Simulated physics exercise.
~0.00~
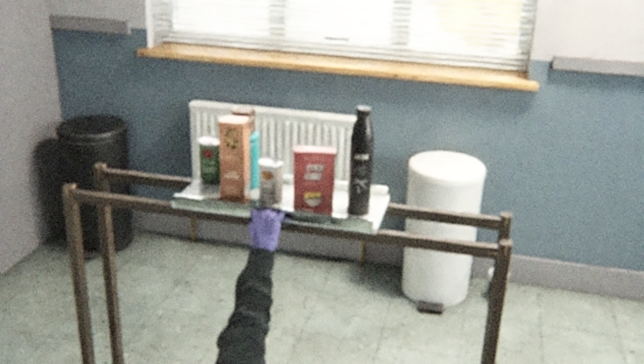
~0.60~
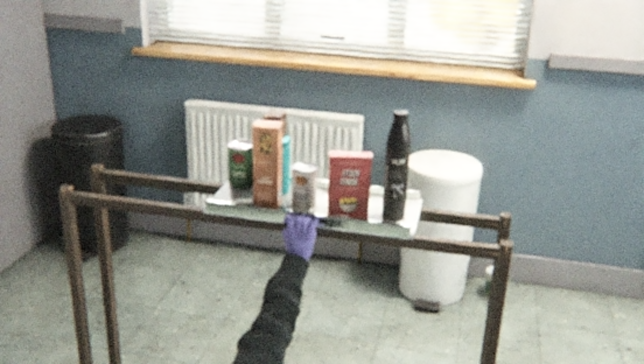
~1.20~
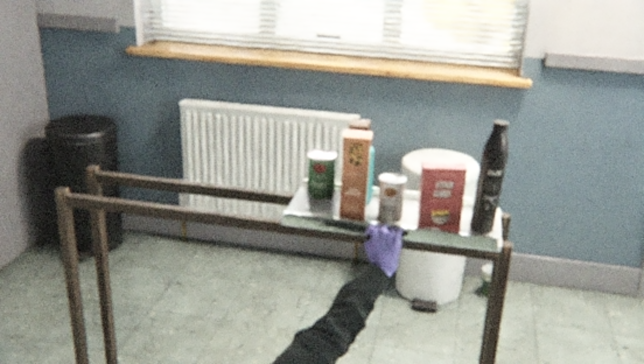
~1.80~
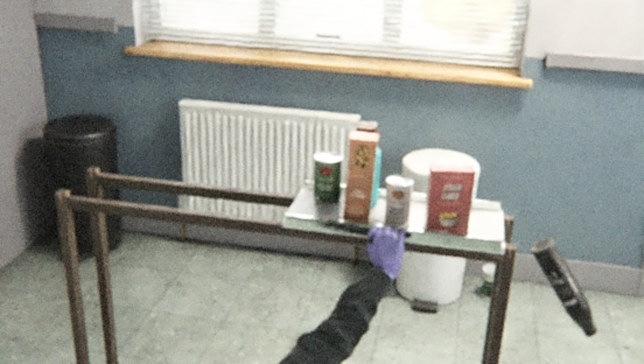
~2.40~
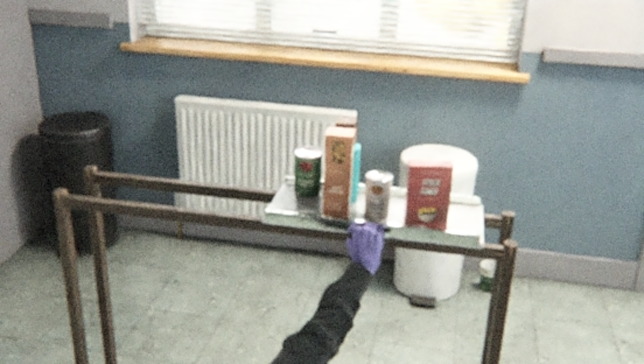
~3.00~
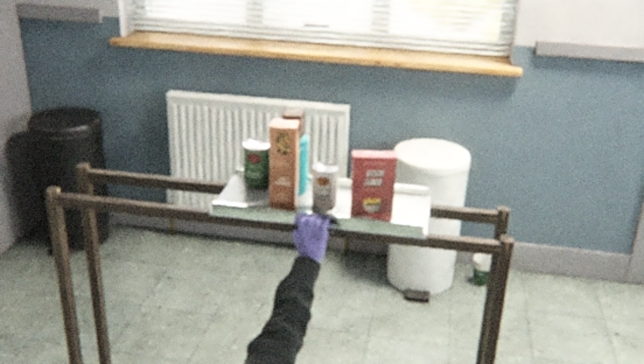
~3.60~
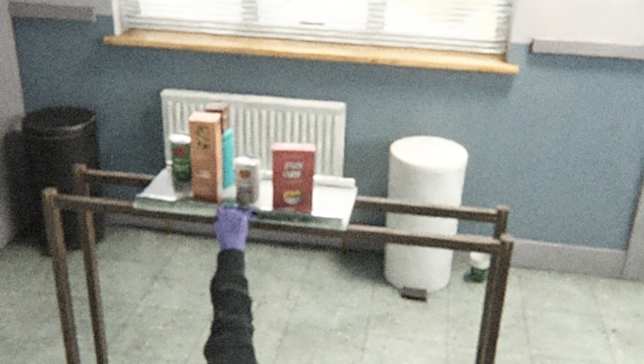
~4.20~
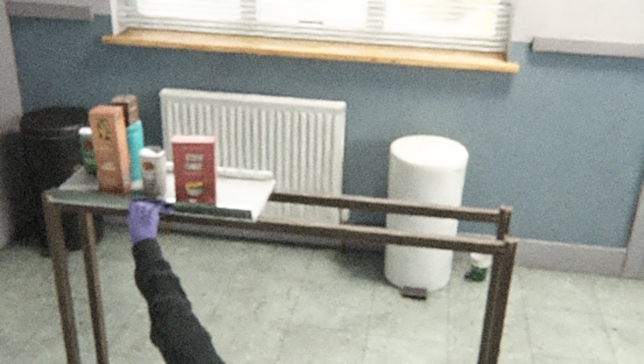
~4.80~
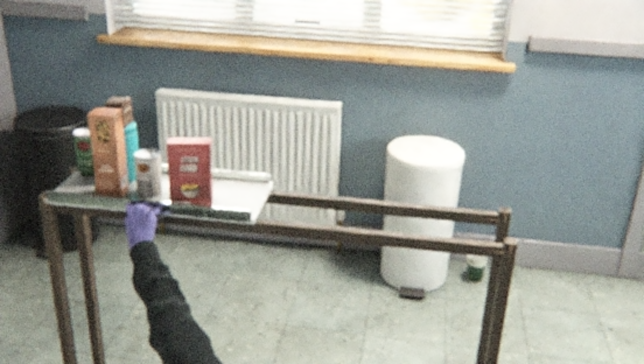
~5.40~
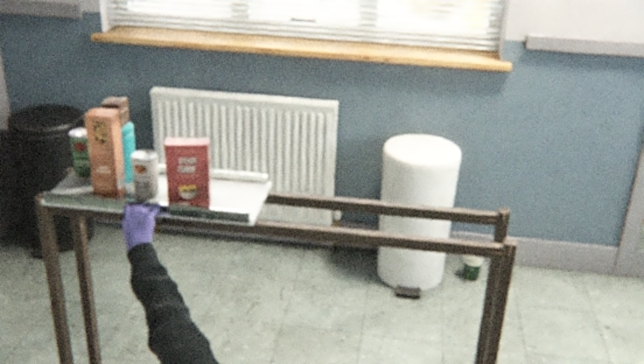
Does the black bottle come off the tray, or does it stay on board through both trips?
The black bottle comes off the tray, dropping past the right end of the frame when the tray gets there.
A white tray loaded with cartons, tins and a tall black bottle slides to the right along a dark metal frame, pushed by a purple-gloved hand in a black sleeve. When the tray reaches the right end, the black bottle at its edge tips off and drops upside down past the end of the frame. The hand then takes the tray back to the left, all the way across to the other end. There it rests with the red packet, orange carton and the remaining items still standing on it, while the bottle is gone.
